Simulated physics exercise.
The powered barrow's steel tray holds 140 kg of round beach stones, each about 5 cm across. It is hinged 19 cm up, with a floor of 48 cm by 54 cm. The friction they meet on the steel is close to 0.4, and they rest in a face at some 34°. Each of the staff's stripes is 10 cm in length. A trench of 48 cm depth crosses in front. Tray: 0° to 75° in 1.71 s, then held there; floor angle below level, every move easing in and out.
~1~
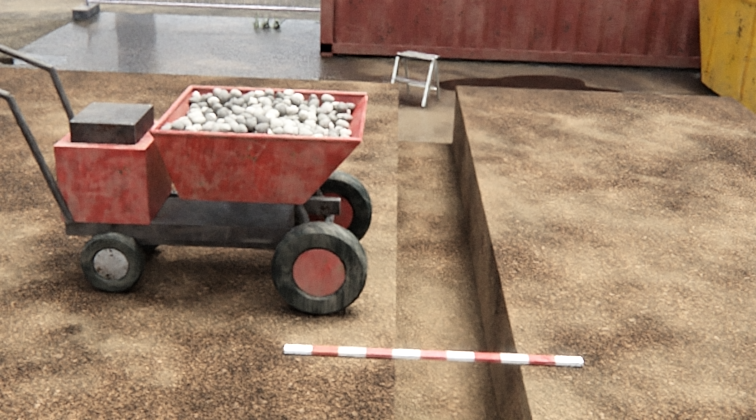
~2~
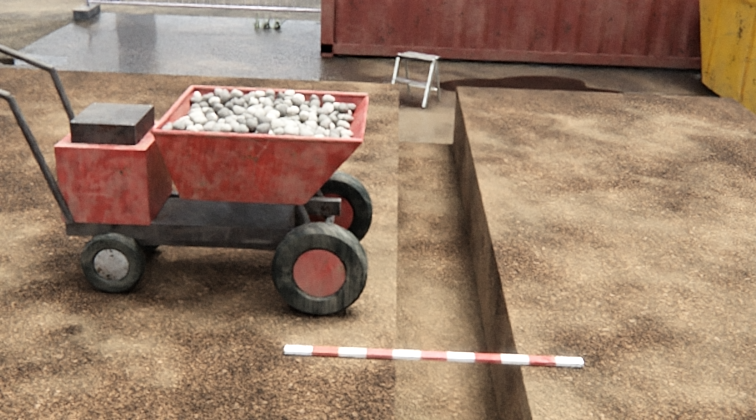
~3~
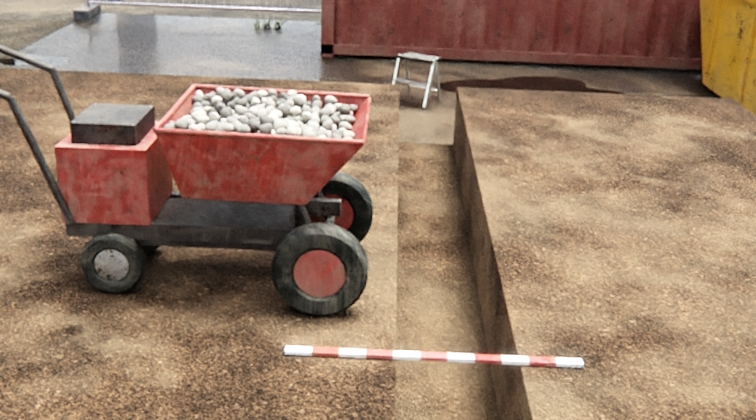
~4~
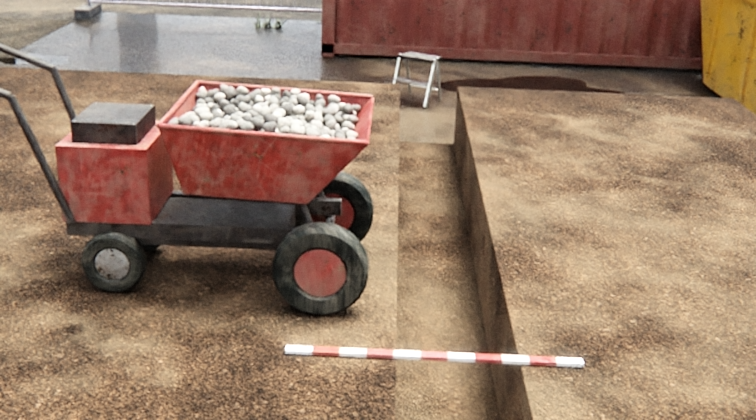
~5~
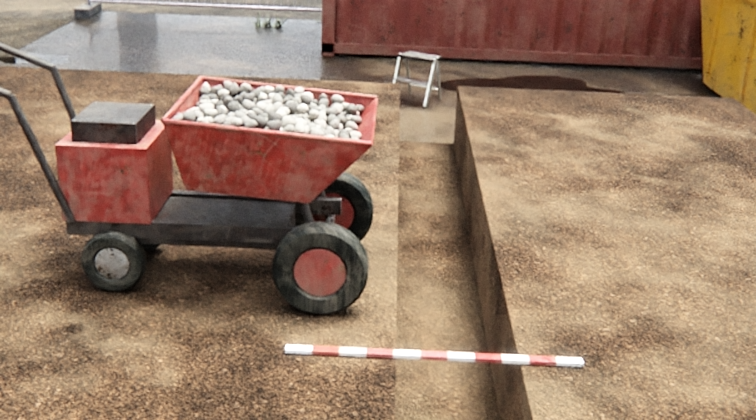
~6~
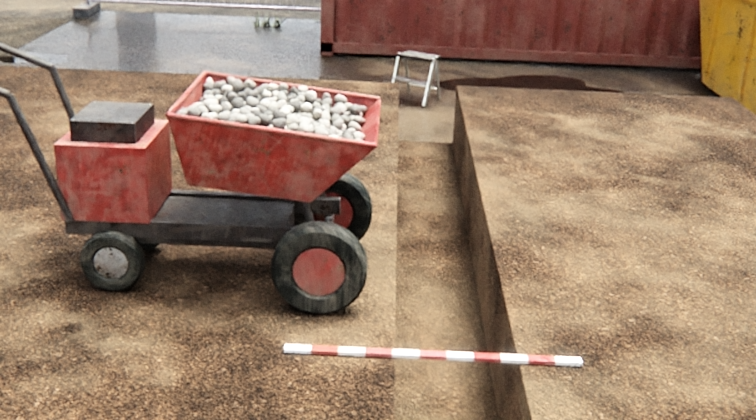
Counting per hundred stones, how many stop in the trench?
Some 54.
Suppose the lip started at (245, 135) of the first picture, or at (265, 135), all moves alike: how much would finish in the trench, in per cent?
Near 90 then near 100 percent.
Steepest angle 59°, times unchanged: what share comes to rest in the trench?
About 60%.
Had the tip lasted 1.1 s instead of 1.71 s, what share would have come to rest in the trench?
About 50%.
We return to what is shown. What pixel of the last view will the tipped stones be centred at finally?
The tipped stones centre close to (490, 359).
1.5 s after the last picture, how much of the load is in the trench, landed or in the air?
Something like 35 in a hundred.
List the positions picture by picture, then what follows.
In the first frame, the tray is at 0°, its lip at (360, 141); the top of the load is at (272, 99).
The second frame shows lip at (361, 142), floor tilted 0°, highest stones at (272, 100).
In the third frame, the tray is at 1°, its lip at (364, 143); the top of the load is at (275, 100).
The fourth frame shows lip at (367, 143), floor tilted 2°, highest stones at (256, 96).
In the fifth frame, the tray is at 4°, its lip at (372, 144); the top of the load is at (246, 92).
In the sixth frame, the tray is at 6°, its lip at (376, 146); the top of the load is at (232, 88).
Then, 1.0 s after the last picture the floor is at 63°, 94 % in the tray, 6 % in the trench; the foremost stones are at (497, 242).
Then, 1.5 s after the last picture the floor is at 75°, 26 % in the tray, 34 % in the trench, 41 % past the trench; the foremost stones are at (646, 297).
Then, 1.9 s after the last picture the floor is at 75°, 5 % in the tray, 47 % in the trench, 48 % past the trench; the foremost stones are at (718, 308).
Then, 3.8 s after the last picture the floor is at 75°, 0 % in the tray, 54 % in the trench, 46 % past the trench; the foremost stones are at (746, 310).
